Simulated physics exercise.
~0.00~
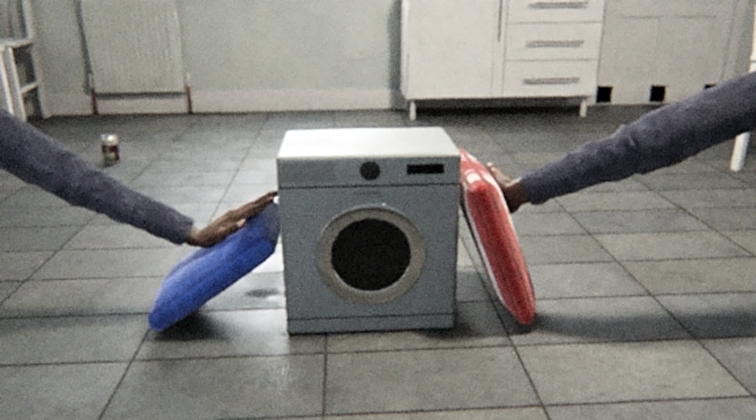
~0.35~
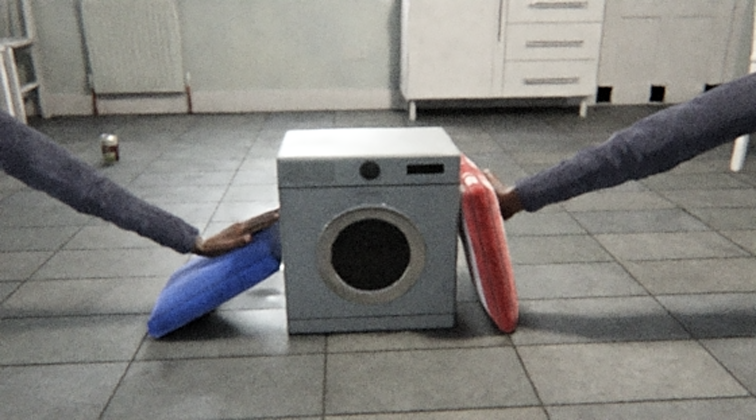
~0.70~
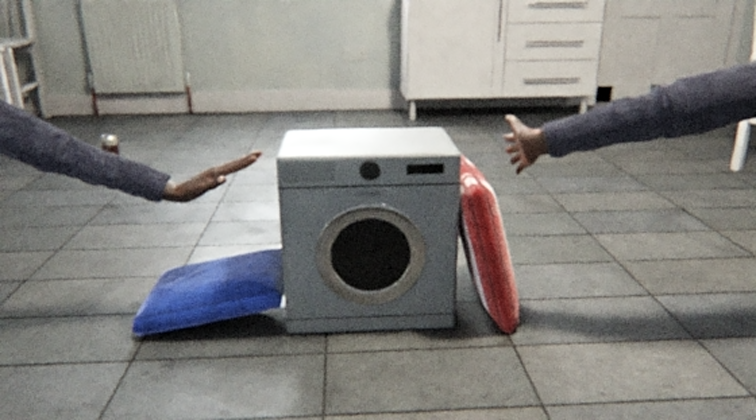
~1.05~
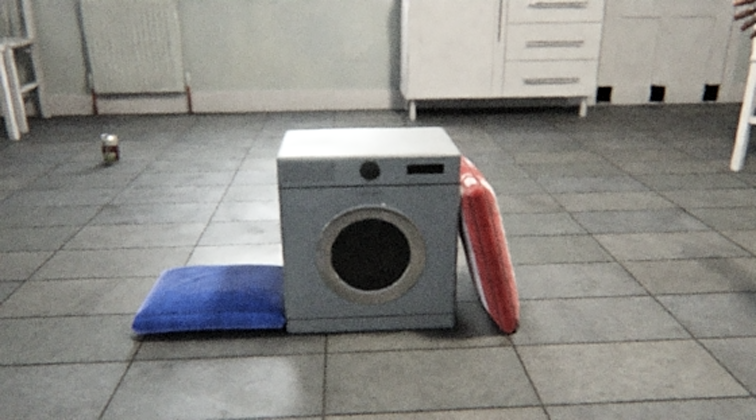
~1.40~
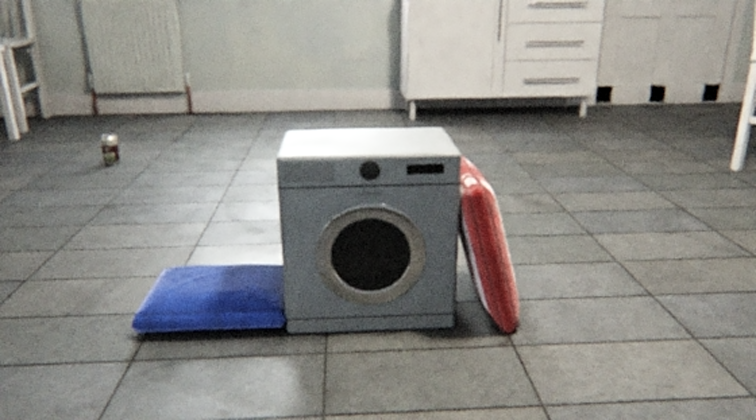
Blue soft bag slumping flat to the floor left of a grey machine after hands let go, red cushion staying propped right.
